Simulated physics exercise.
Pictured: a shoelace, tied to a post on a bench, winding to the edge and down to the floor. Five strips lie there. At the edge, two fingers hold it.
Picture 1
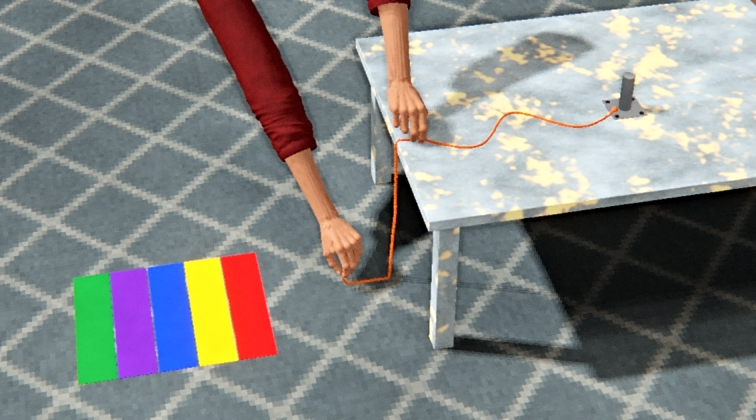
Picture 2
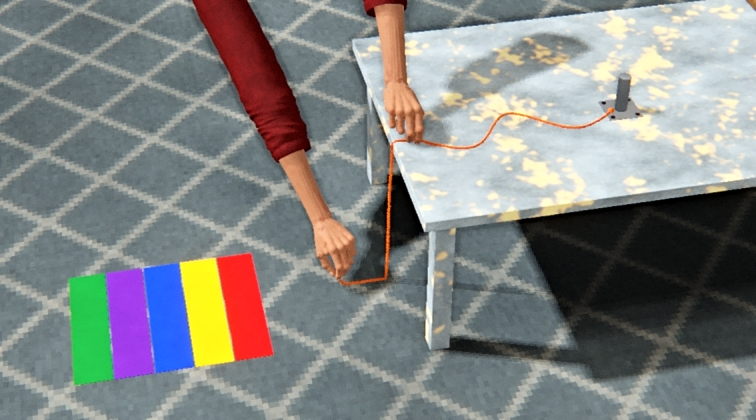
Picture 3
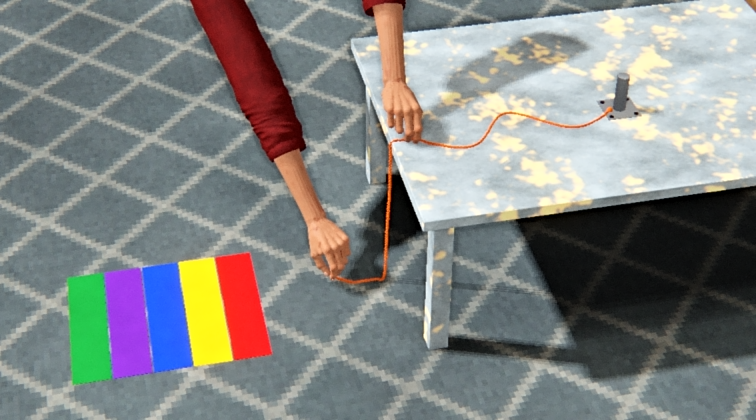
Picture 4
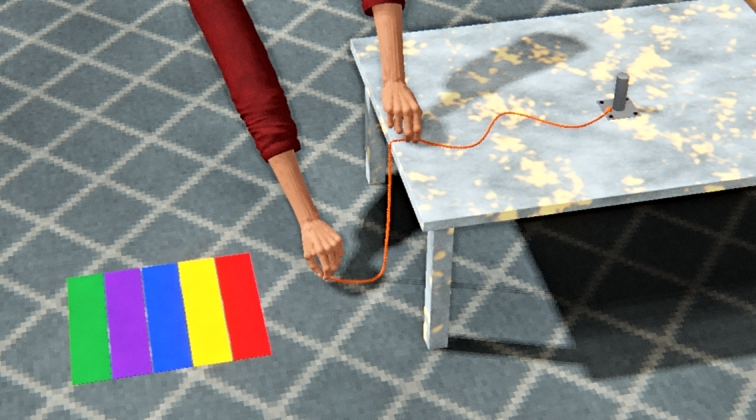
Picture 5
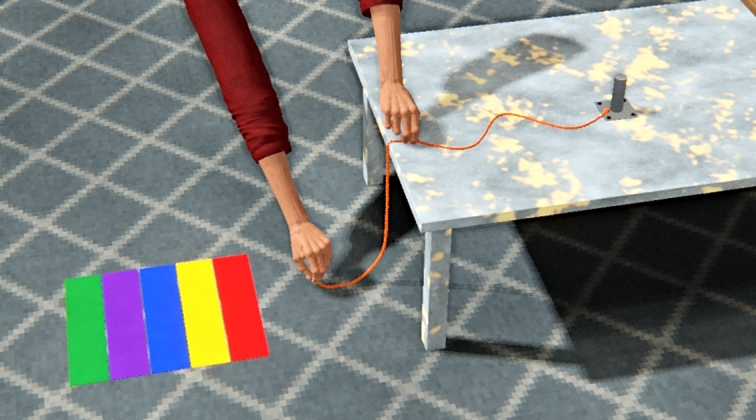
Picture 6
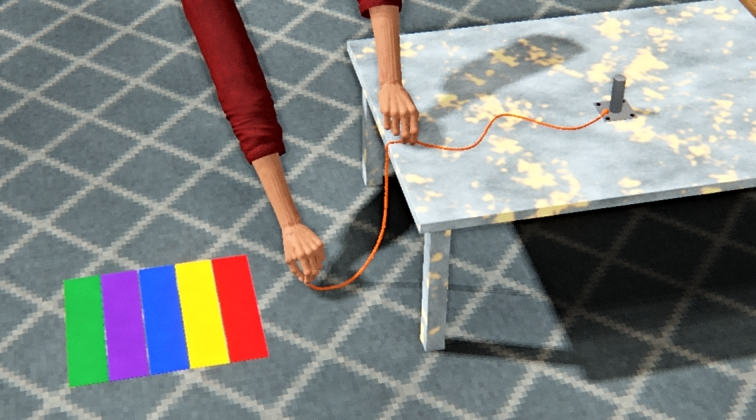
A hand drew the loose end of an orange cord slowly left above a carpet toward five coloured strips, its hanging part slanting into a curve, while another hand pinned it at the bench's edge.
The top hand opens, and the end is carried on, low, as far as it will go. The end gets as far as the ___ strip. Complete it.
The end gets as far as the blue strip.
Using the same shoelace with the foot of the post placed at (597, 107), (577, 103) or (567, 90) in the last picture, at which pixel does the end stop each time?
One per try, in order: (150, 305), (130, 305), (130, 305).
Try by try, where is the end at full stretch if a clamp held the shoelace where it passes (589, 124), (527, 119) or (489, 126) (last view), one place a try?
That would be (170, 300) for the first, (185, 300) for the second and (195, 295) for the third.
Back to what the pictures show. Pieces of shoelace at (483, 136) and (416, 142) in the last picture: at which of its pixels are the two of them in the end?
To (448, 135) for the first and to (373, 158) for the second.
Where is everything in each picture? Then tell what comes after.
End (343, 274); red (255, 338); yellow (216, 344); blue (176, 350); purple (137, 355); green (96, 362), in the first frame.
End (337, 275); shoelace through (589, 125) (514, 114) (470, 148) (393, 146) (389, 210) (387, 269), in the second frame.
End (331, 275), in the third frame.
End (324, 276); shoelace through (587, 125) (512, 113) (469, 147) (391, 145) (389, 209) (384, 269), in the fourth frame.
End (313, 279), in the fifth frame.
End (305, 280); shoelace through (584, 127) (508, 115) (465, 149) (388, 147) (385, 211) (363, 269), in the sixth frame.
Soon after, end near (230, 291); over red.
After that, end near (189, 297); over yellow.
At the stop, end near (165, 301); over blue. Over blue.
